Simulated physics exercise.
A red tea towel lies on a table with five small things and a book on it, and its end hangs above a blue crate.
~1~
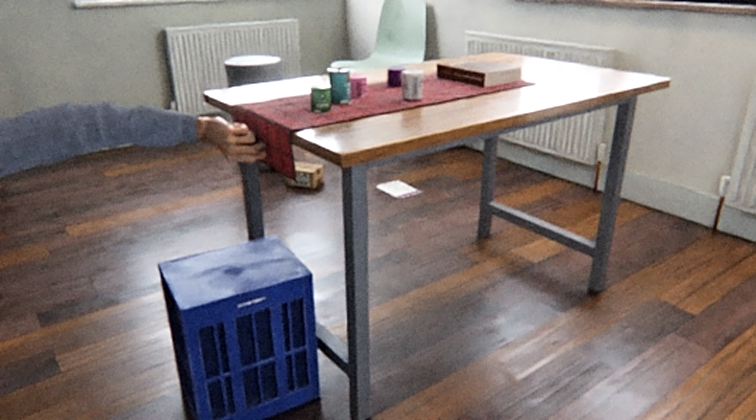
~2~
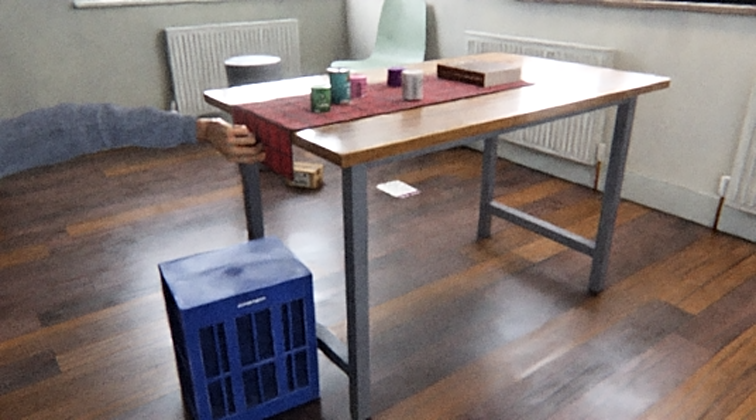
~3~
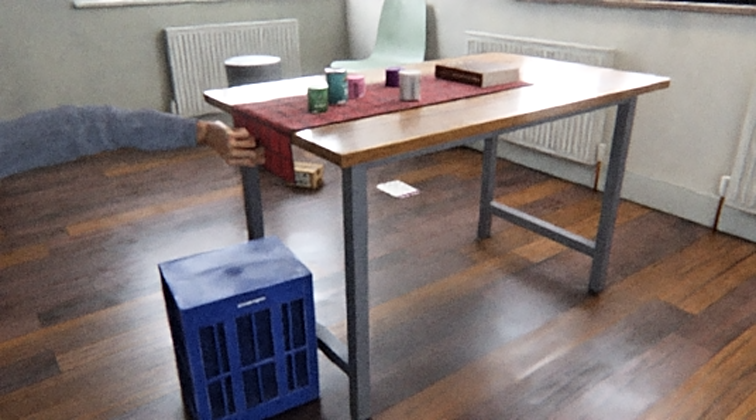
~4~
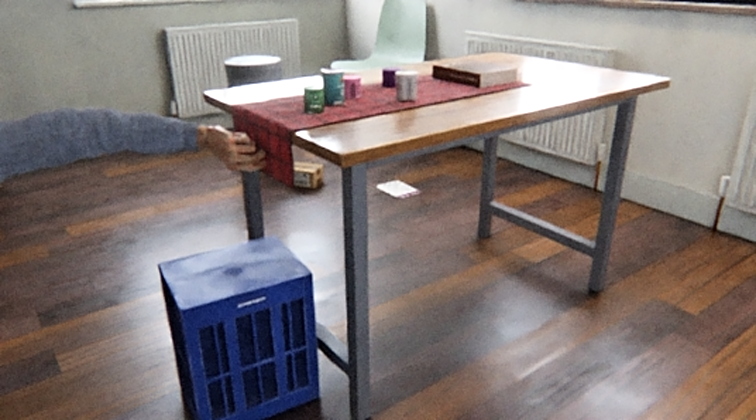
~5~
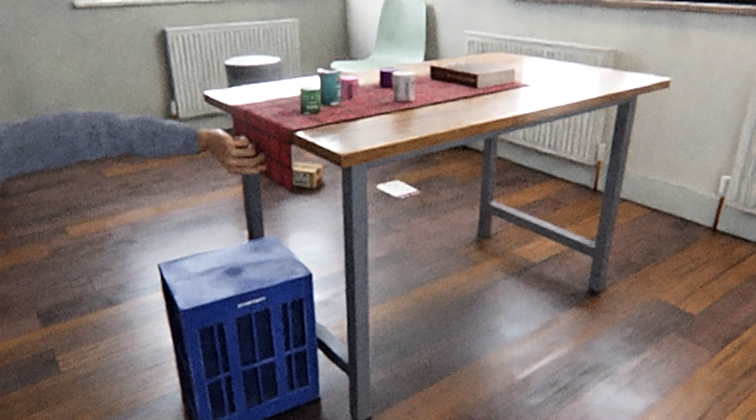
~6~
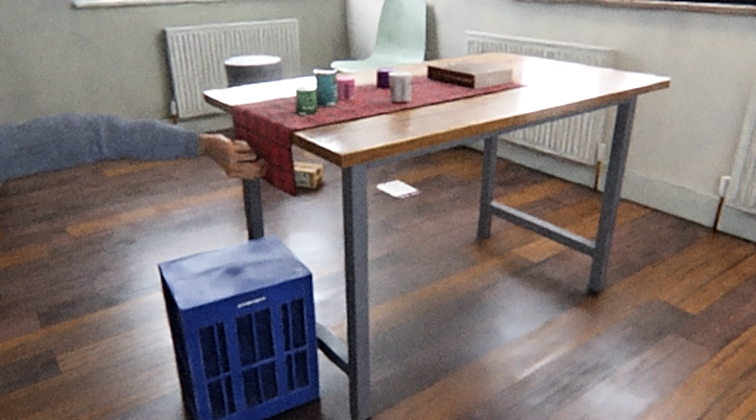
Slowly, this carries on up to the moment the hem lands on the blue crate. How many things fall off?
The tally of dropped things is two.
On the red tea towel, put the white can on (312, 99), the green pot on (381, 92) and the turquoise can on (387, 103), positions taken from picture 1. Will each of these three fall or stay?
White can: Goes. Green pot: Stays. Turquoise can: Stays.
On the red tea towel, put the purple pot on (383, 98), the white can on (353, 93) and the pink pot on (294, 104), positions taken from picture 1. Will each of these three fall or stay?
Result - purple pot retained; white can retained; pink pot lost.
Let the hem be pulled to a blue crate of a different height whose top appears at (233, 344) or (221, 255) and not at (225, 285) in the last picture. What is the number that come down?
First case 4, second case 1.
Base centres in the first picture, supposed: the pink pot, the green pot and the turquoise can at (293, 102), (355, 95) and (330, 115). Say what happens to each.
Pink pot lost, green pot safe, turquoise can lost.
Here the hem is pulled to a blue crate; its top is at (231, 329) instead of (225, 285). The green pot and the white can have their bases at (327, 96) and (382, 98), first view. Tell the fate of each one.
Outcome for the green pot: It is lost. Outcome for the white can: It is lost.
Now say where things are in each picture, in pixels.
Hem (295, 181); green pot (320, 86); turquoise can (339, 69); pink pot (356, 76); white can (412, 71); purple pot (397, 68); top of the crate (225, 285), in the first picture.
Hem (294, 182); green pot (320, 86), in the second picture.
Hem (296, 184); turquoise can (336, 70), in the third picture.
Hem (294, 190); pink pot (351, 77); top of the crate (225, 285), in the fourth picture.
Hem (293, 194); white can (404, 73), in the fifth picture.
Hem (297, 198); green pot (306, 88); turquoise can (325, 71); pink pot (344, 78); white can (400, 73); purple pot (386, 70), in the sixth picture.
A little later, hem near (267, 214); all still up.
Next, hem near (268, 243); green pot gone.
When it is over, hem on the crate; green pot and turquoise can gone. The answer is two.
